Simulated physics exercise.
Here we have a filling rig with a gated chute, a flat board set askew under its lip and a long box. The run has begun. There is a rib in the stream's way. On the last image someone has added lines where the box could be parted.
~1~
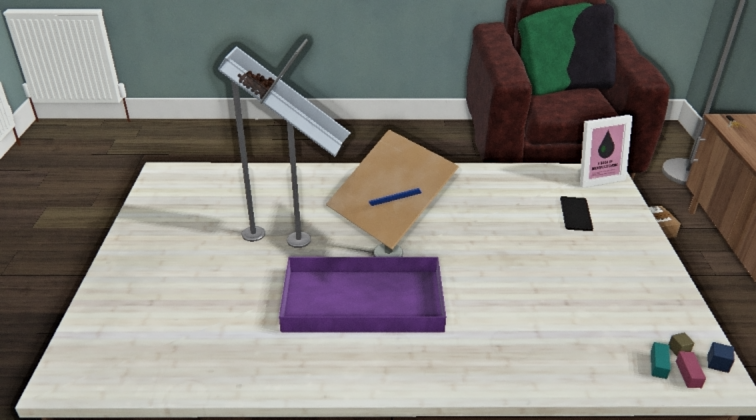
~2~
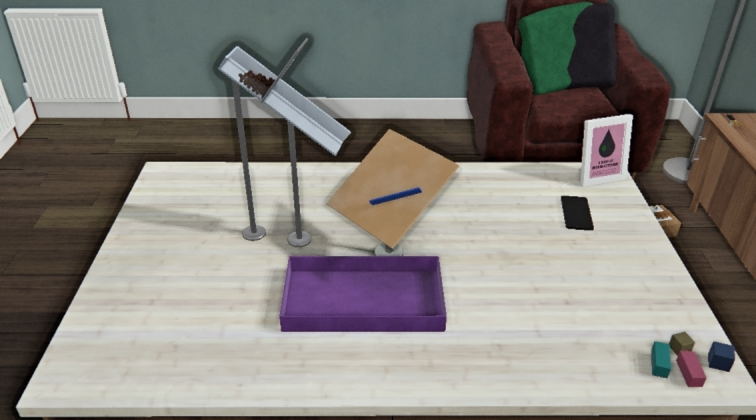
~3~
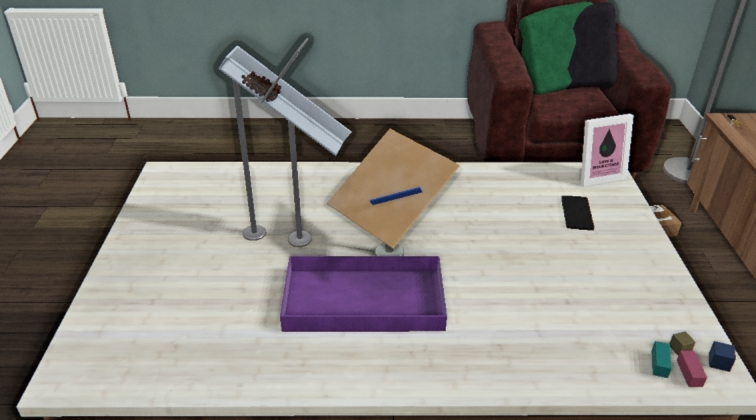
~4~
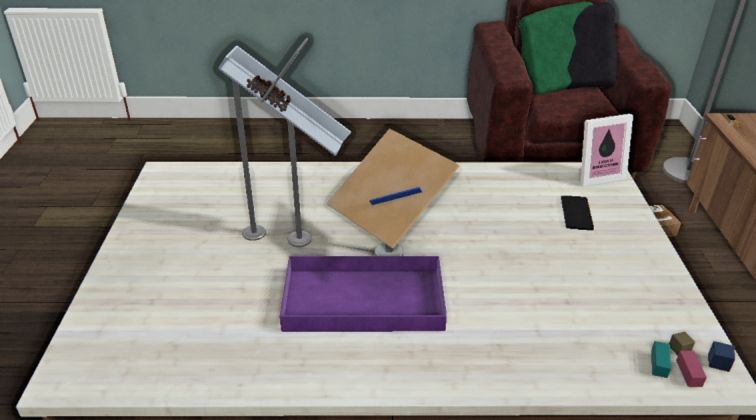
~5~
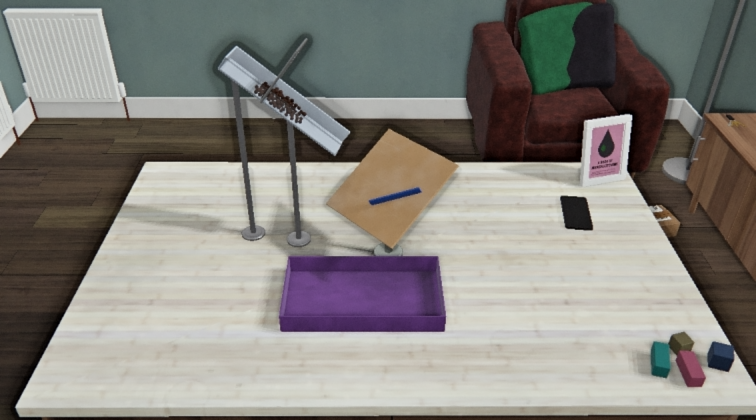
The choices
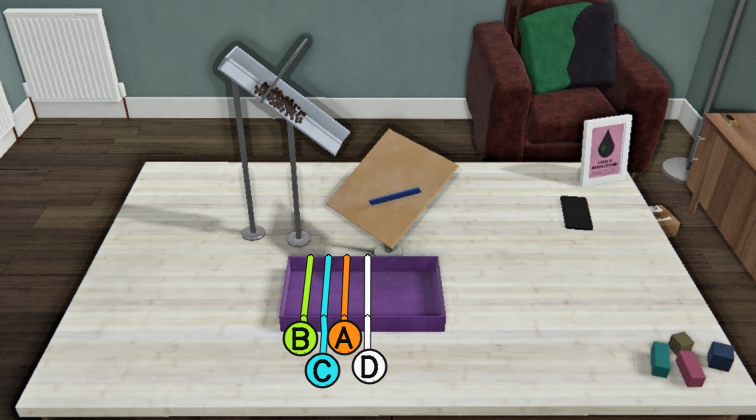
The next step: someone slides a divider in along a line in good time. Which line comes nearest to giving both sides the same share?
The best line is C.
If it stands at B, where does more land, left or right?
More lands on the right.
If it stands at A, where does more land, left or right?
Left.
On the marked copy, line A crosses the front rim at (344, 316); line B crosses the front rim at (303, 316); line C crosses the front rim at (323, 316); line D crosses the front rim at (367, 316).
Choosing A, of what is caught, nearly all on the left of the divider, a small part on the right.
Choosing B, of what is caught, a small part on the left of the divider, most on the right.
Choosing C, of what is caught, about half on the left of the divider, about half on the right.
Choosing D, of what is caught, nearly all on the left of the divider, a stray few on the right.
